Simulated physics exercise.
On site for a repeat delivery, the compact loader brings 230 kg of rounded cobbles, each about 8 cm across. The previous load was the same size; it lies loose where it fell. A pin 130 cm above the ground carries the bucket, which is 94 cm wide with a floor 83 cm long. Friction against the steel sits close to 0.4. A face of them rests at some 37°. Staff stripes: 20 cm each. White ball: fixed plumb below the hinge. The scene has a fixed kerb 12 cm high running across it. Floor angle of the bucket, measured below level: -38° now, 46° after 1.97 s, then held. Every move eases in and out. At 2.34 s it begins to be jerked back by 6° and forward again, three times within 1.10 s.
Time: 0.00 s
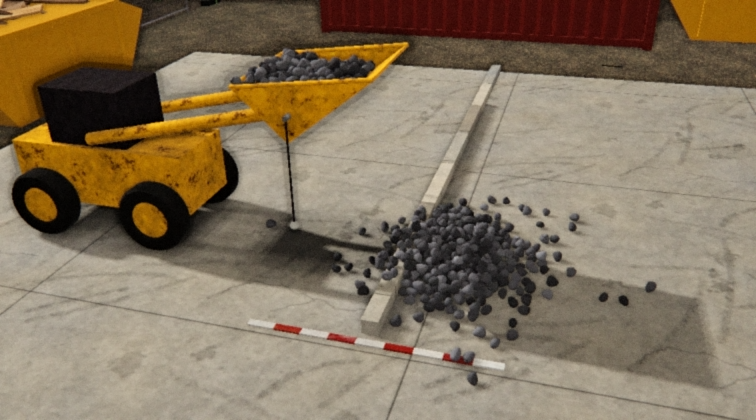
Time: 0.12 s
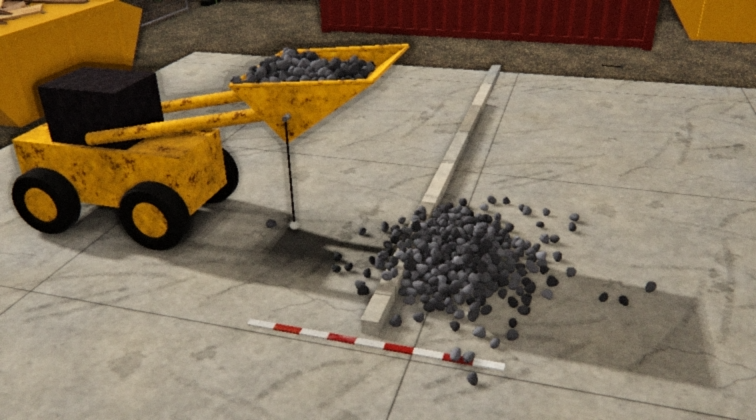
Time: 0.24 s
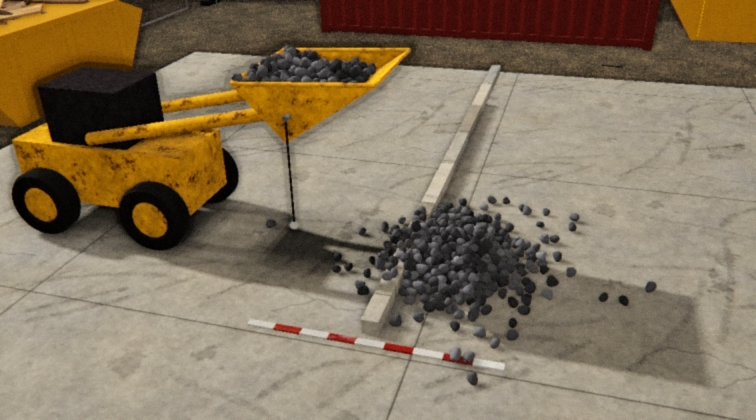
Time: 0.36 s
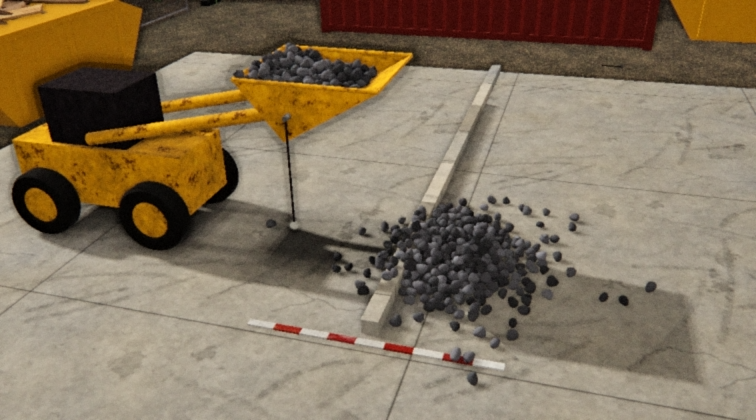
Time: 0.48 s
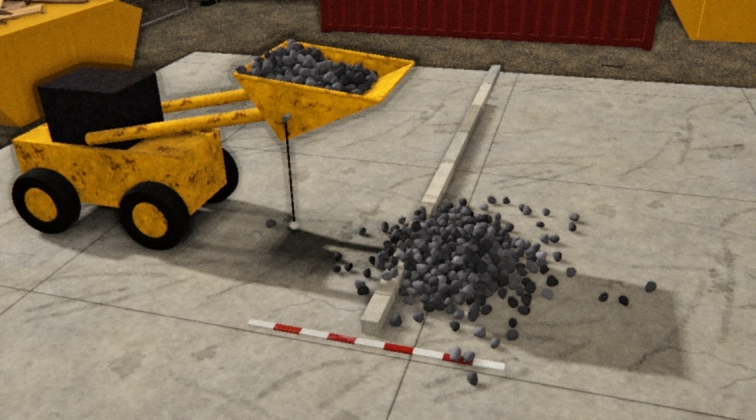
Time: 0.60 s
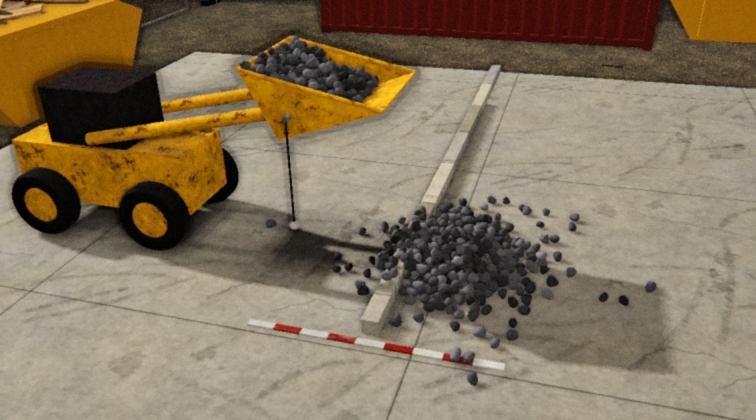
The yellow bucket of a toy-like loader, loaded with dark grey stones, tilts slowly forward at upper left, its front lip lowering slightly and its stones shifting a little. Seen from above at an angle, a pale concrete yard holds a loose heap of similar stones across a light kerb, with a red-and-white striped staff in front. The loader's body, the heap and the camera stay still.
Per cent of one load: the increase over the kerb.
47 percent.
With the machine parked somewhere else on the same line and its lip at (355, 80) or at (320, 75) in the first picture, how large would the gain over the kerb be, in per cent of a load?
About 20 and 0 per cent.
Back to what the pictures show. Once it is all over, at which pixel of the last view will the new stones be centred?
I'd say close to (408, 242).
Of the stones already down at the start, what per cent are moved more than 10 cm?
10 %.
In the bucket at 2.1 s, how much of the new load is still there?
It holds some 5 per cent.
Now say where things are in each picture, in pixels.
The bucket is at -38°, its lip at (373, 80); the top of the load is at (322, 62). The earlier load is highest near (432, 244), 18 cm above ground level, 11 % on this side of the kerb, 90 % over the kerb, in the first picture.
The bucket is at -37°, its lip at (374, 82); the top of the load is at (312, 62); the stones move at 0.0 m/s on average, in the second picture.
The bucket is at -35°, its lip at (376, 86); the top of the load is at (298, 58); the stones move at 0.1 m/s on average, in the third picture.
The bucket is at -31°, its lip at (378, 93); the top of the load is at (290, 54); the stones move at 0.1 m/s on average, in the fourth picture.
Lip at (381, 101), floor tilted -25°, highest stones at (289, 51); the stones move at 0.2 m/s on average, in the fifth picture.
Lip at (383, 112), floor tilted -19°, highest stones at (292, 48); the stones move at 0.2 m/s on average, in the sixth picture.
After 1.5 s the floor is at 33°; in per cent of one load, 95 in the bucket, 15 on this side of the kerb, 90 over the kerb; the foremost stones are at (614, 273).
After 2.1 s the floor is at 46°; in per cent of one load, 5 in the bucket, 73 on this side of the kerb, 123 over the kerb; the foremost stones are at (614, 273).
After 3.9 s the floor is at 46°; in per cent of one load, 0 in the bucket, 64 on this side of the kerb, 137 over the kerb; the foremost stones are at (614, 276).
After 6.4 s the floor is at 46°; in per cent of one load, 0 in the bucket, 64 on this side of the kerb, 137 over the kerb; the foremost stones are at (614, 276). Net gain over the kerb, 47.
